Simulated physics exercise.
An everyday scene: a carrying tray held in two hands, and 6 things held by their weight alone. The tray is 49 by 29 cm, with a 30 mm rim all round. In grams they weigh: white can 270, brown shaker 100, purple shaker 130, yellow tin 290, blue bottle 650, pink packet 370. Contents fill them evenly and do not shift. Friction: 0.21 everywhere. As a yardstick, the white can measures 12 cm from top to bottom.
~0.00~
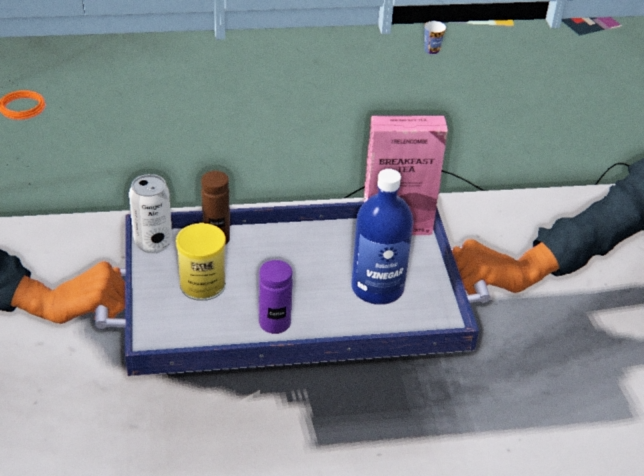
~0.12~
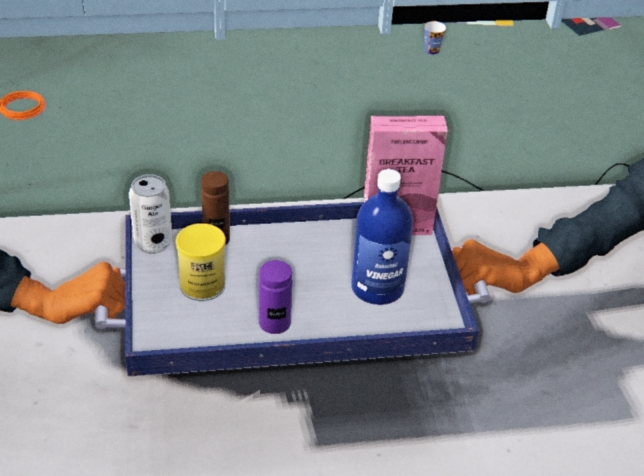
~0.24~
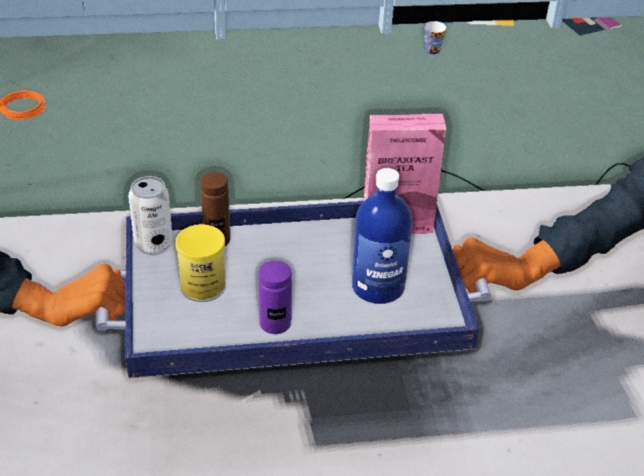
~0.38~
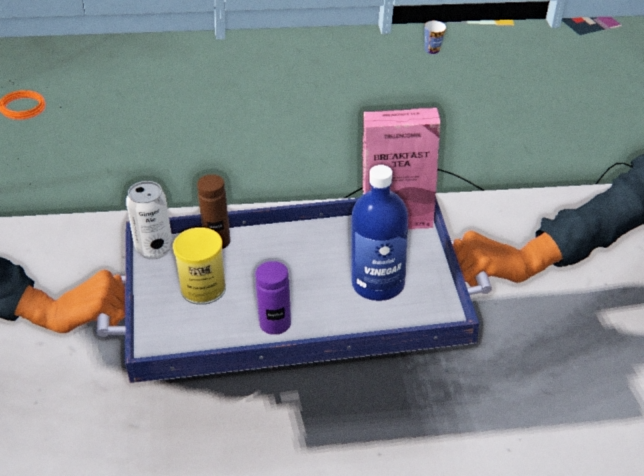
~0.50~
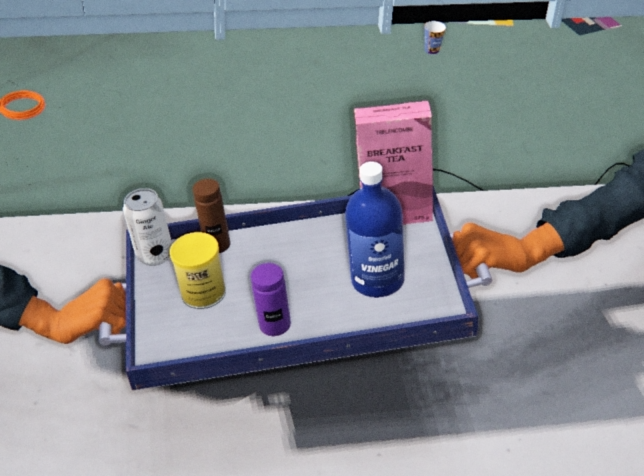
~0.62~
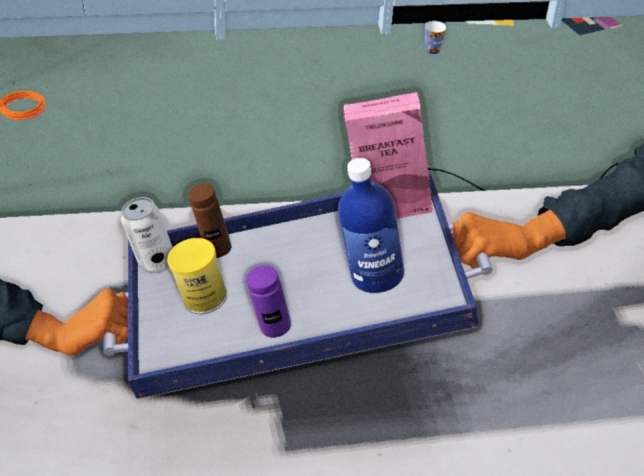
A blue-rimmed tray held by two orange-gloved hands starts level, then tilts gradually with its left edge lowering, while the white can, brown and purple shakers, yellow tin, blue vinegar bottle and pink tea packet lean left with it.
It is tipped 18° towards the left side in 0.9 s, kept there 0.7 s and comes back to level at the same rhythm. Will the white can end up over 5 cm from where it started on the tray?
The white can stays put.
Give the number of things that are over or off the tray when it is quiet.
In all, 2.
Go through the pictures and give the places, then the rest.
Tray level; white can (151, 215); brown shaker (216, 209), in the first frame.
Tray level; yellow tin (202, 263); blue bottle (383, 234), in the second frame.
Tray at 1°, left edge down; pink packet (402, 176); brown shaker (216, 210), in the third frame.
Tray at 3°, left edge down; purple shaker (274, 298); yellow tin (201, 267), in the fourth frame.
Tray at 7°, left edge down; blue bottle (375, 227); pink packet (395, 167), in the fifth frame.
Tray at 12°, left edge down; white can (148, 237); brown shaker (210, 221), in the sixth frame.
By 1.02 s, tray at 18°, left edge down; pink packet 6 cm from its spot; blue bottle 6 cm from its spot; brown shaker 5 cm from its spot.
By 1.42 s, tray at 18°, left edge down; white can rocked 5° off its seat near (145, 248); purple shaker rocked 18° off its seat; pink packet rocked 5° off its seat.
By 1.92 s, tray at 16°, left edge down; purple shaker and blue bottle now off the tray; pink packet 27 cm from its spot; yellow tin 7 cm from its spot.
By 2.22 s, tray at 6°, left edge down; pink packet 27 cm from its spot; yellow tin 7 cm from its spot; brown shaker 5 cm from its spot.
When it is over (3.1 s), off the tray, purple shaker and blue bottle; not toppled but over 5 cm from the start, brown shaker, yellow tin and pink packet; the last one within 5 cm of the start. In the last view, white can near (149, 215).
